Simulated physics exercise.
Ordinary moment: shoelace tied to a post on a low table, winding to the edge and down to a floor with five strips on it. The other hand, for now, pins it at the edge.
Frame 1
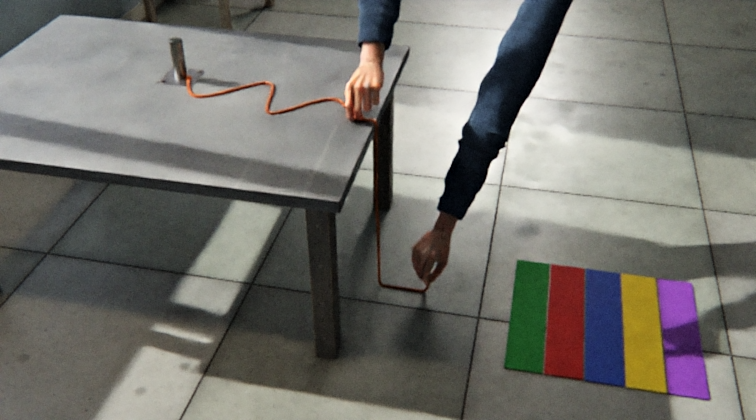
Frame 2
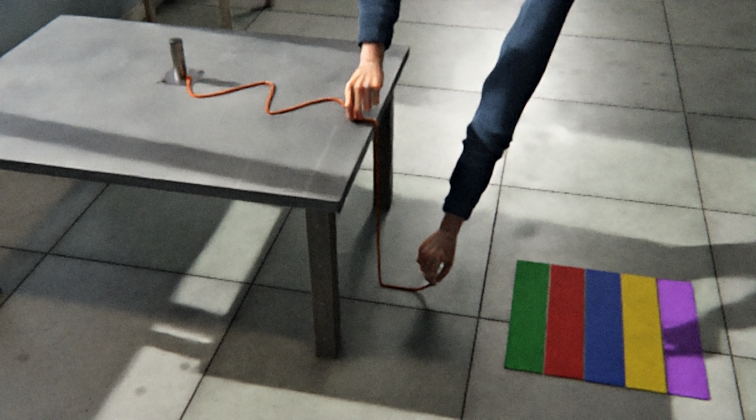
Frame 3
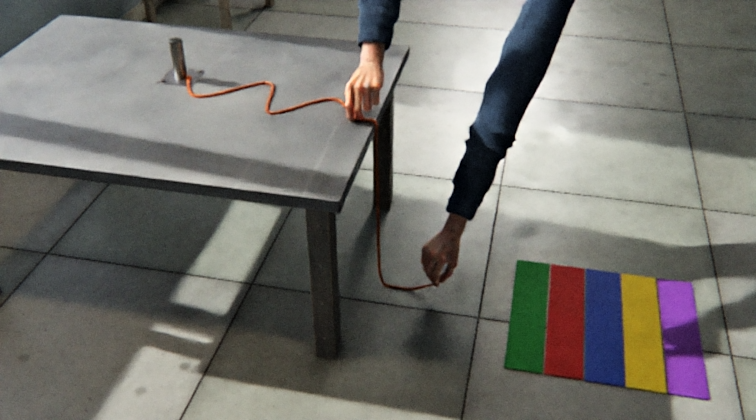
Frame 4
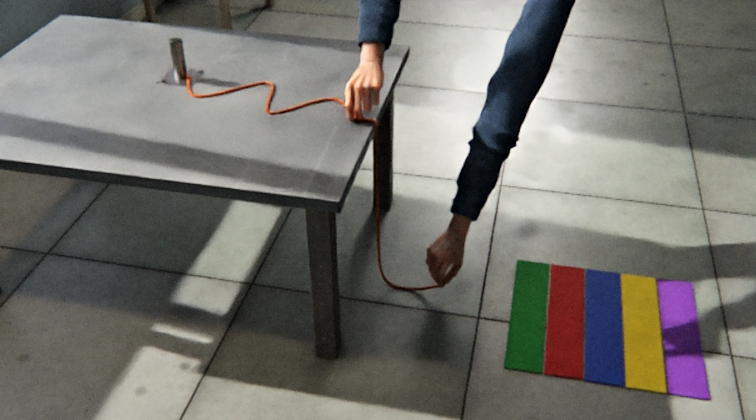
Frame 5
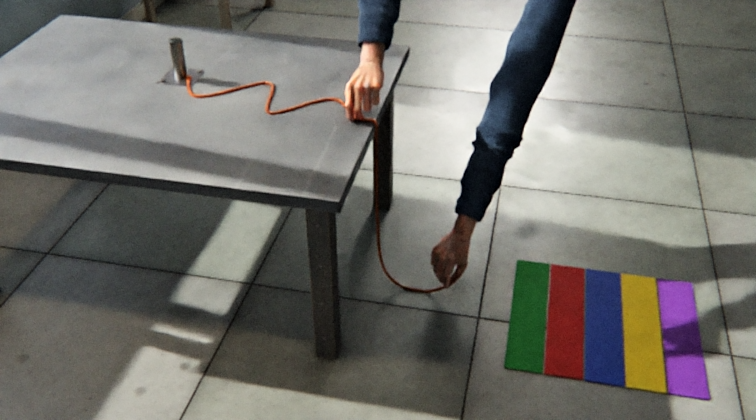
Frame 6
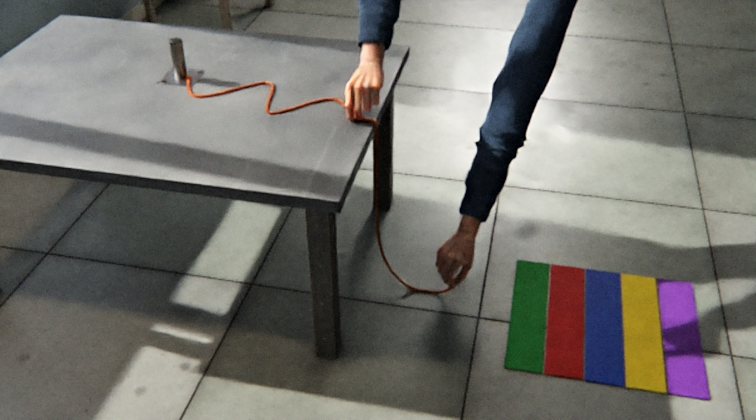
A hand holding the end of an orange cord near the floor shifts slightly right while another hand presses it at the table edge.
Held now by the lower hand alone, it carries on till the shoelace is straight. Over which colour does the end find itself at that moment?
I would say over purple.
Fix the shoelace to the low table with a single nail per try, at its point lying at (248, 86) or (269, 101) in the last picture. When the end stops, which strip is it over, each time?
Taking them in turn: Yellow; blue.
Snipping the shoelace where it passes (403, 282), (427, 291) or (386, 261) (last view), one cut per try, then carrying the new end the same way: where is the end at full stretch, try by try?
Case by case: Close to (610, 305), (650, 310) and (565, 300).
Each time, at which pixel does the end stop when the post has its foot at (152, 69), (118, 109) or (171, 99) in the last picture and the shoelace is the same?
Around (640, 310), then (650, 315), then (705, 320).
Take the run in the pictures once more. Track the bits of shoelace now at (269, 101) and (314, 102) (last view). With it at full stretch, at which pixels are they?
They finish close to (334, 102) and close to (401, 127).
Soon after, end near (613, 307); over blue.
After that, end near (662, 314); over yellow.
At the stop, end near (690, 318); over purple. It gets as far as the purple strip.
